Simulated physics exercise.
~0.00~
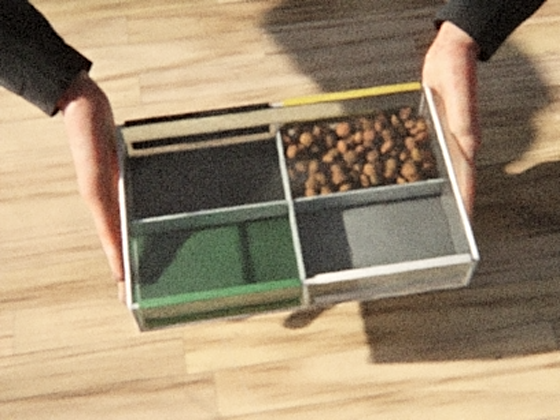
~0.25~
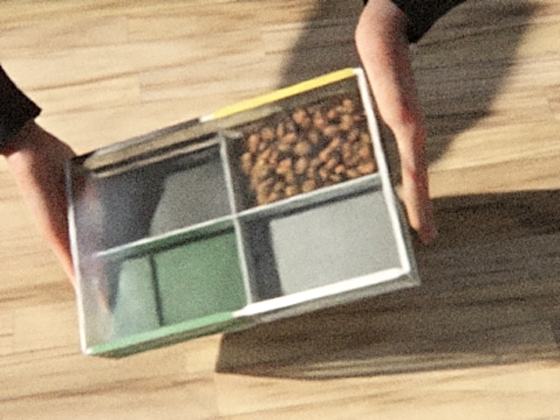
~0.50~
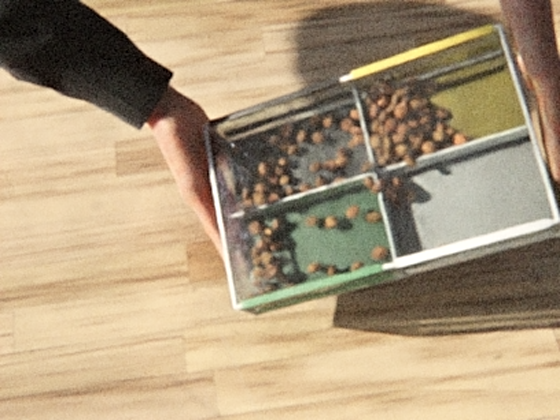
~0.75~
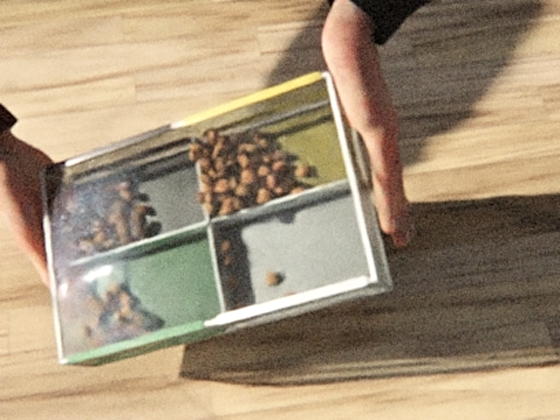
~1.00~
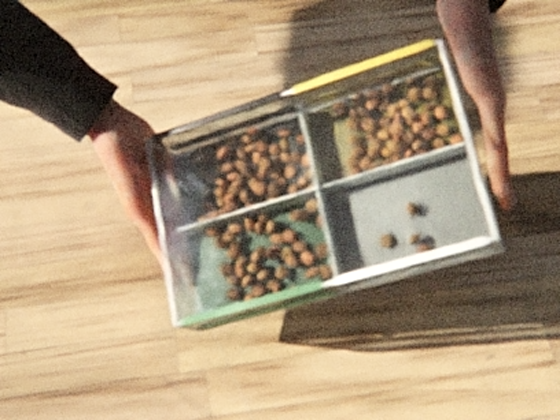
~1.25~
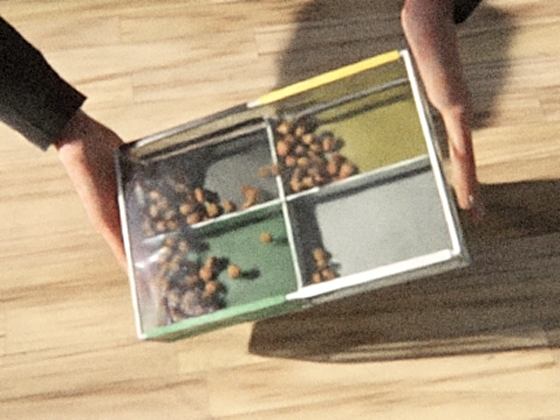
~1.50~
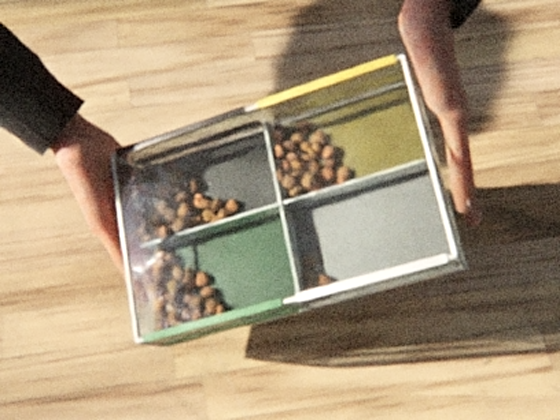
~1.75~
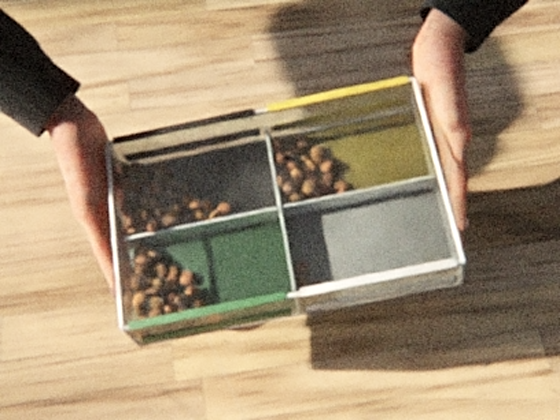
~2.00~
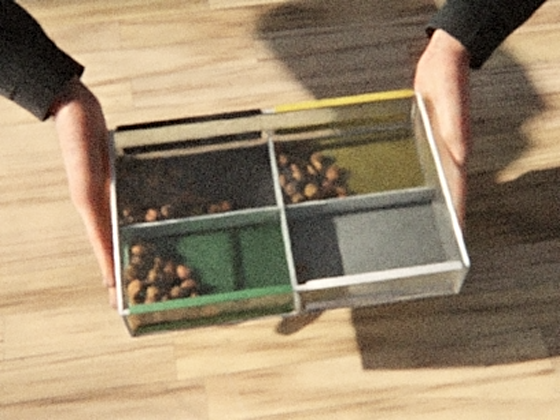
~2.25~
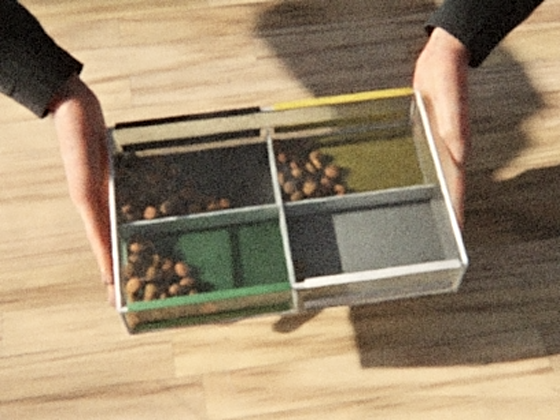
Two hands tilted a clear-lidded box of brown kibble and shook it from side to side, scattering pieces from the yellow section into the others, then leveled it, leaving kibble in the black, green and yellow sections and the white one almost empty.
